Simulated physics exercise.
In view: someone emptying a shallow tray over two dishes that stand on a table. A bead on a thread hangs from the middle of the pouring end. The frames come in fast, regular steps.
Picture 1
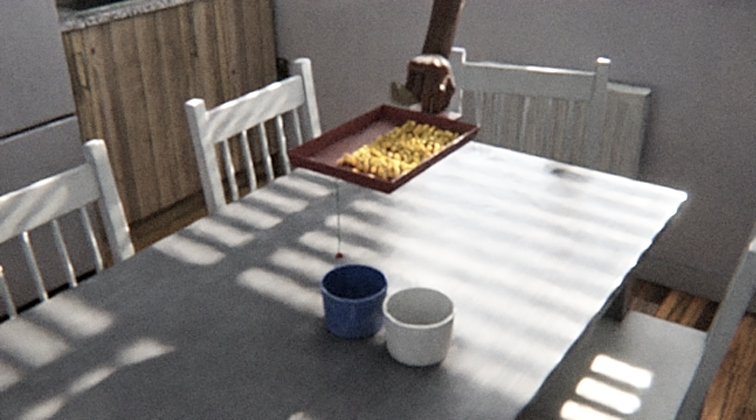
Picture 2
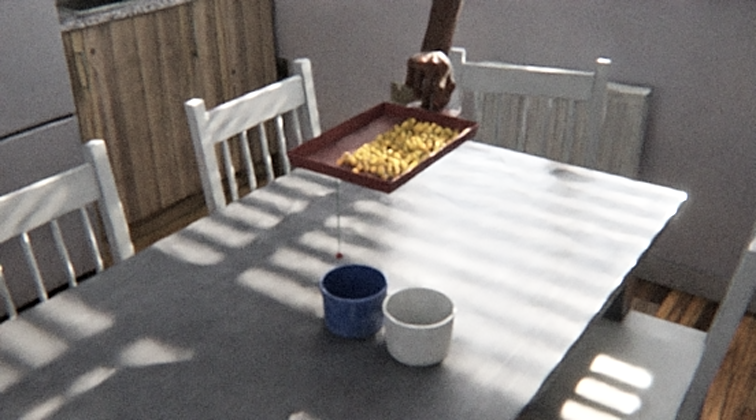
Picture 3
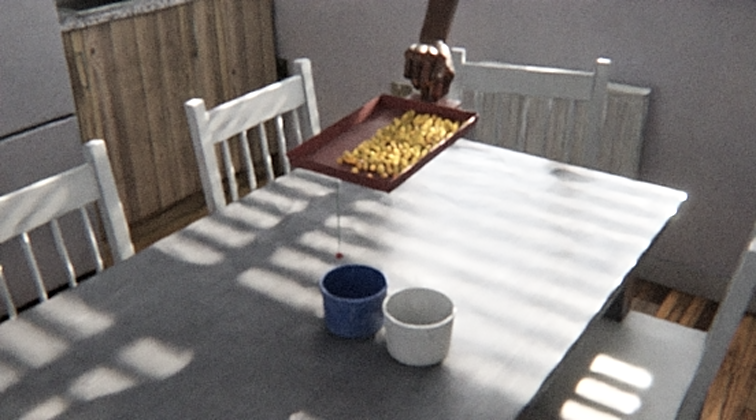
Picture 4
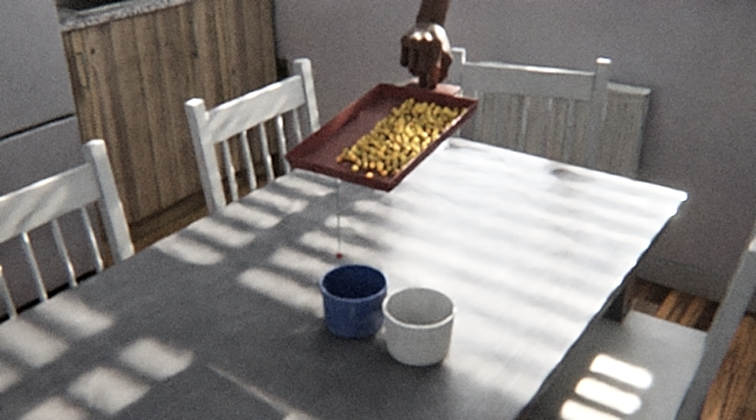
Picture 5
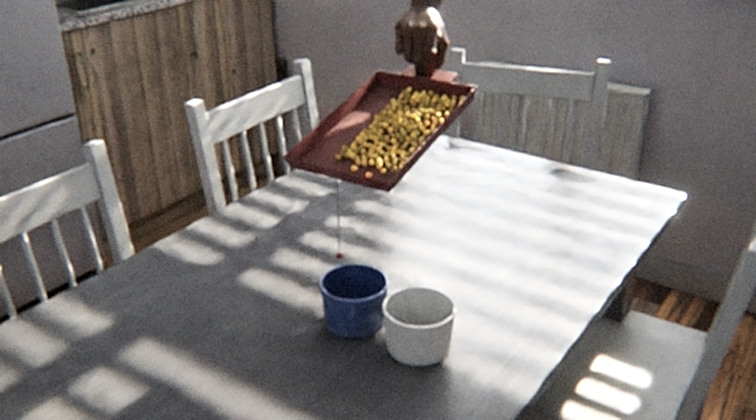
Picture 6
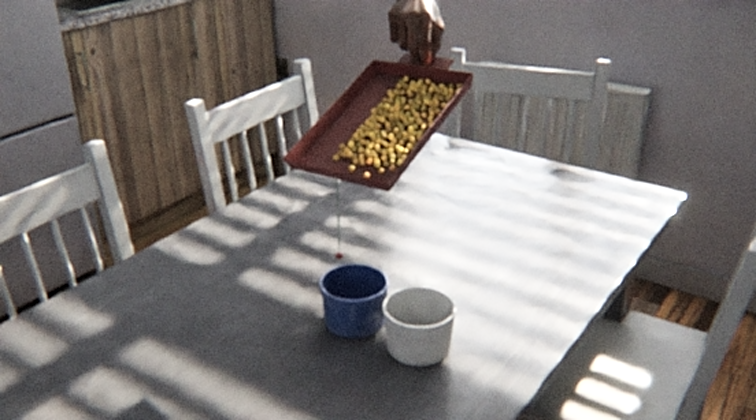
The clip opens on a hand holding a shallow red tray of yellow puffed balls, nearly level, above a table with a blue cup and a white cup, a thread hanging from its near edge. The hand then raises the far end steadily, slanting the tray clearly toward its near left corner, while the cups stay still.
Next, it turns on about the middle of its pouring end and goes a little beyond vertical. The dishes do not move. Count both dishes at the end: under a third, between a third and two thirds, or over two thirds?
Caught overall: Under a third.
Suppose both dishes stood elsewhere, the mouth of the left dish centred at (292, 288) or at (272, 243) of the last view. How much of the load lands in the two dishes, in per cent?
First some 50, then 30 per cent.
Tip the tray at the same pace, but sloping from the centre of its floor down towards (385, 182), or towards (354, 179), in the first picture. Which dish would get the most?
The first try: The dish on the left. The second: The left dish.
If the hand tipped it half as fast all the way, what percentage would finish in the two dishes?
About 10 per cent.
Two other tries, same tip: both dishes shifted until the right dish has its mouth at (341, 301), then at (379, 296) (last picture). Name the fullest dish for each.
One: The left one. Two: The dish on the left.
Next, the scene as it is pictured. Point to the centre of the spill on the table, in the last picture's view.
Roughly at (275, 320).
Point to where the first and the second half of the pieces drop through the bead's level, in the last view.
At about (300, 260), then at (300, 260).
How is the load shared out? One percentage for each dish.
About: Left dish 10, right dish 0 per cent.
Soon, tray tipped steeply; nearly all on the tray; a small part in the air.
A while on, tray tipped past a quarter turn; about two thirds on the tray; a stray few in the left dish; about a quarter outside both; about a quarter in the air.
Towards the end, tray tipped past a quarter turn; a small part in the left dish; most outside both.
Finally, tray tipped past a quarter turn; none in the right dish; a small part in the left dish; most outside both.
